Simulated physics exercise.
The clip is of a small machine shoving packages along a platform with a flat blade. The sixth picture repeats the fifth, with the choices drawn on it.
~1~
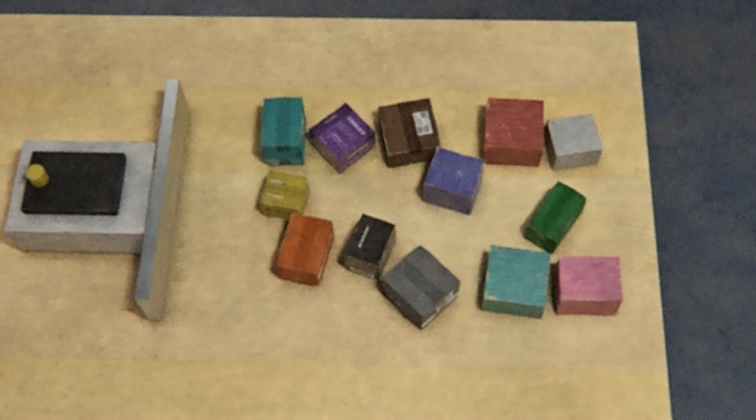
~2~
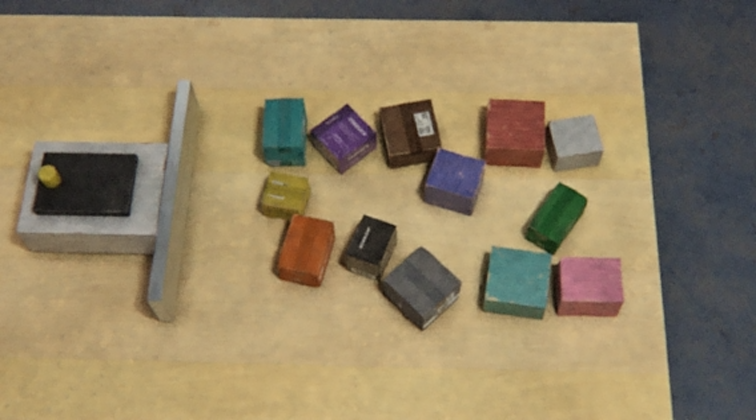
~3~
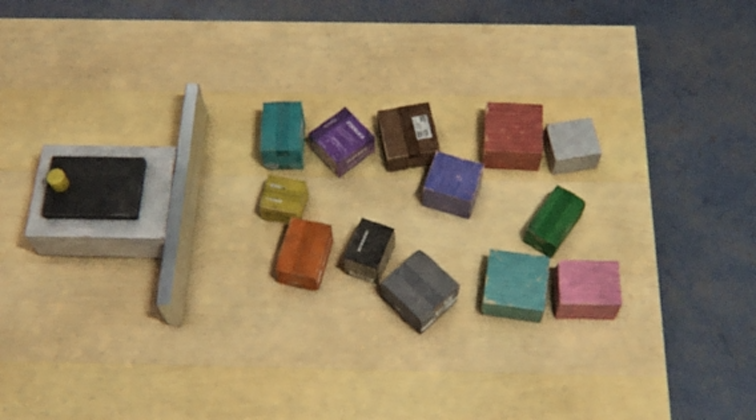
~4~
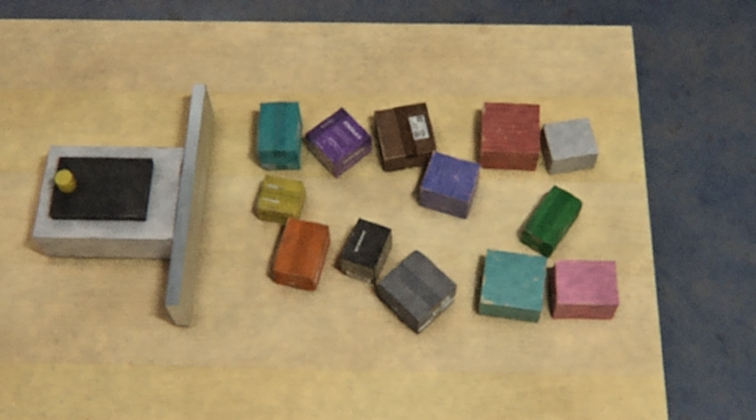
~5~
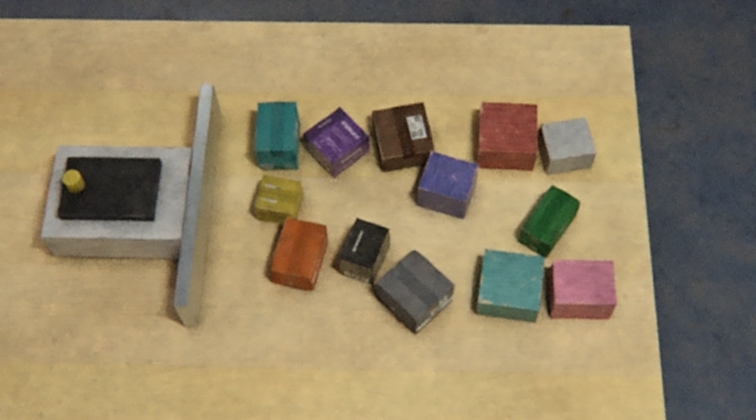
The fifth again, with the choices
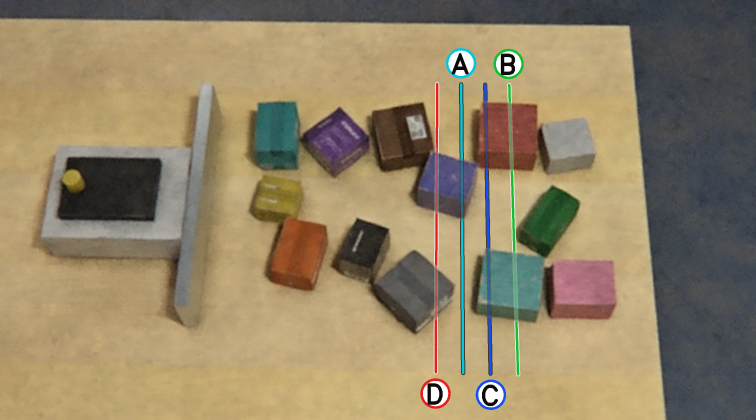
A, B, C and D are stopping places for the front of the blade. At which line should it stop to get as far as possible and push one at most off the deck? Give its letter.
It should halt at A.
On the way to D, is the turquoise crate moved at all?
Yes.
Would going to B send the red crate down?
Yes.
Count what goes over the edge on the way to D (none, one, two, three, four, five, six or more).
One.
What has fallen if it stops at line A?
The white crate.
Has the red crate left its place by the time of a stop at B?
Yes.
On the marked copy, A at (462, 219); B at (513, 220); C at (488, 219); D at (437, 219).
With A. Early on, robot (213, 189); brown box (426, 137); turquoise parcel (325, 137).
Further on, robot (309, 191); white crate (624, 138); red crate (569, 135).
At the end, robot (380, 192); white crate over the edge; red crate (635, 133); one fallen.
As for the rest, B drops three; C drops two; D is within the limit but short.
